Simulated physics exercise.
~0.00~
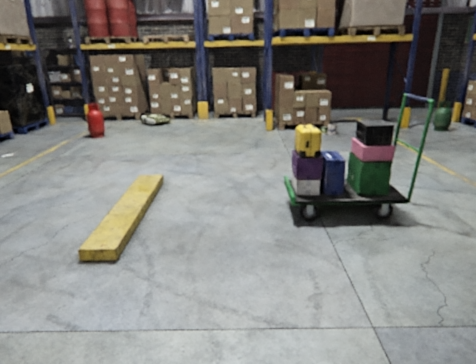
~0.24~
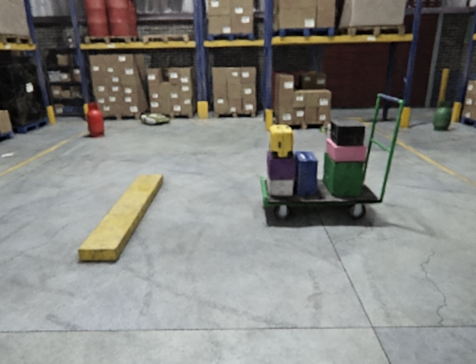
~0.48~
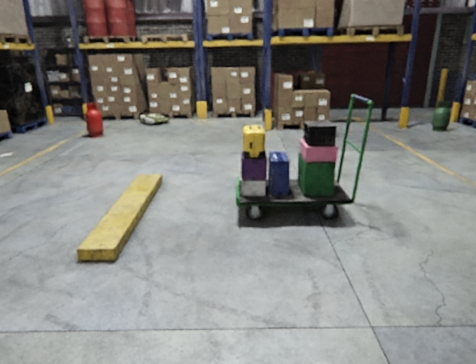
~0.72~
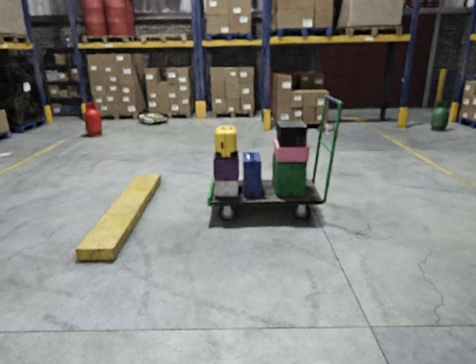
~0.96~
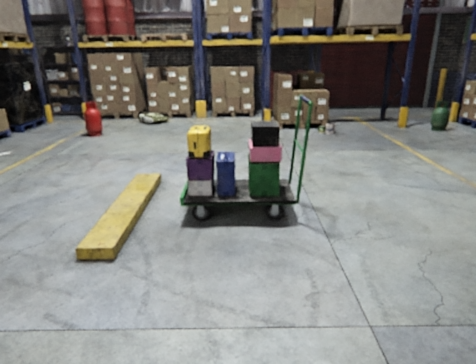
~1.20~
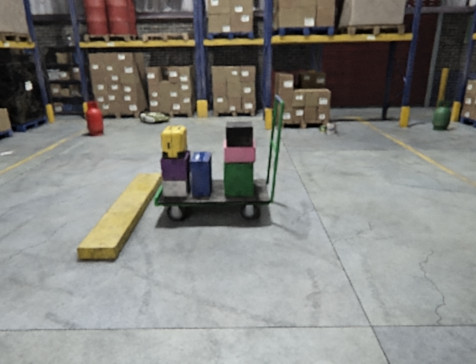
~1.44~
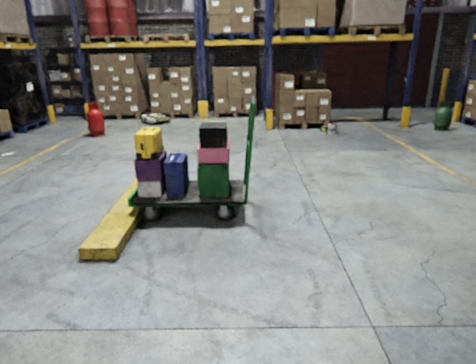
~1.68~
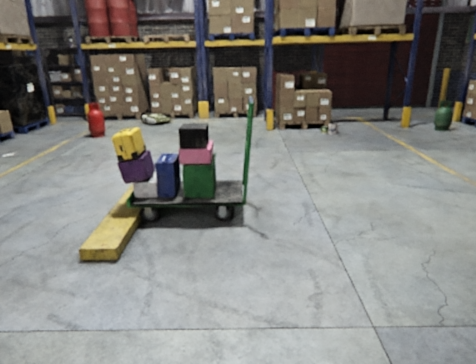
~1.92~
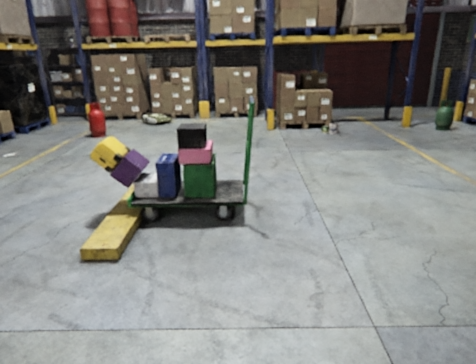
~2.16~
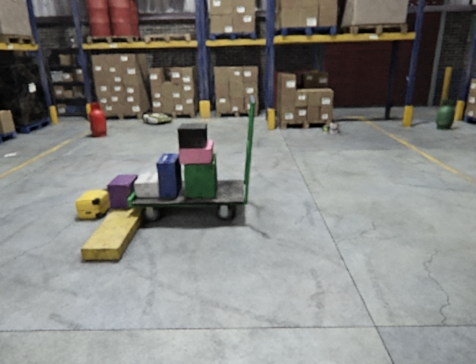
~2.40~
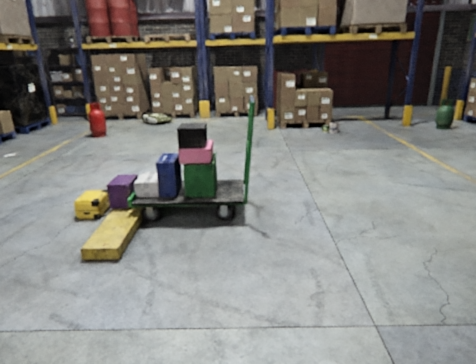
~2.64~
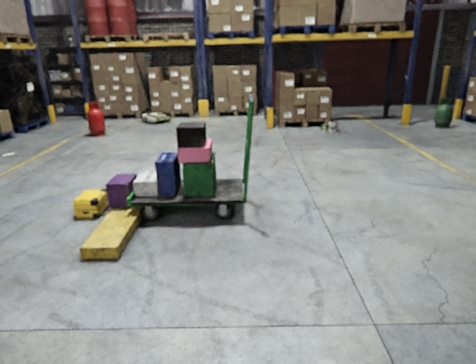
The clip shows a flat cart carrying stacked boxes and containers rolling left across a warehouse floor until it stops against a yellow beam. The yellow case and purple box topple over the front and settle on the floor, while the other pieces stay aboard.
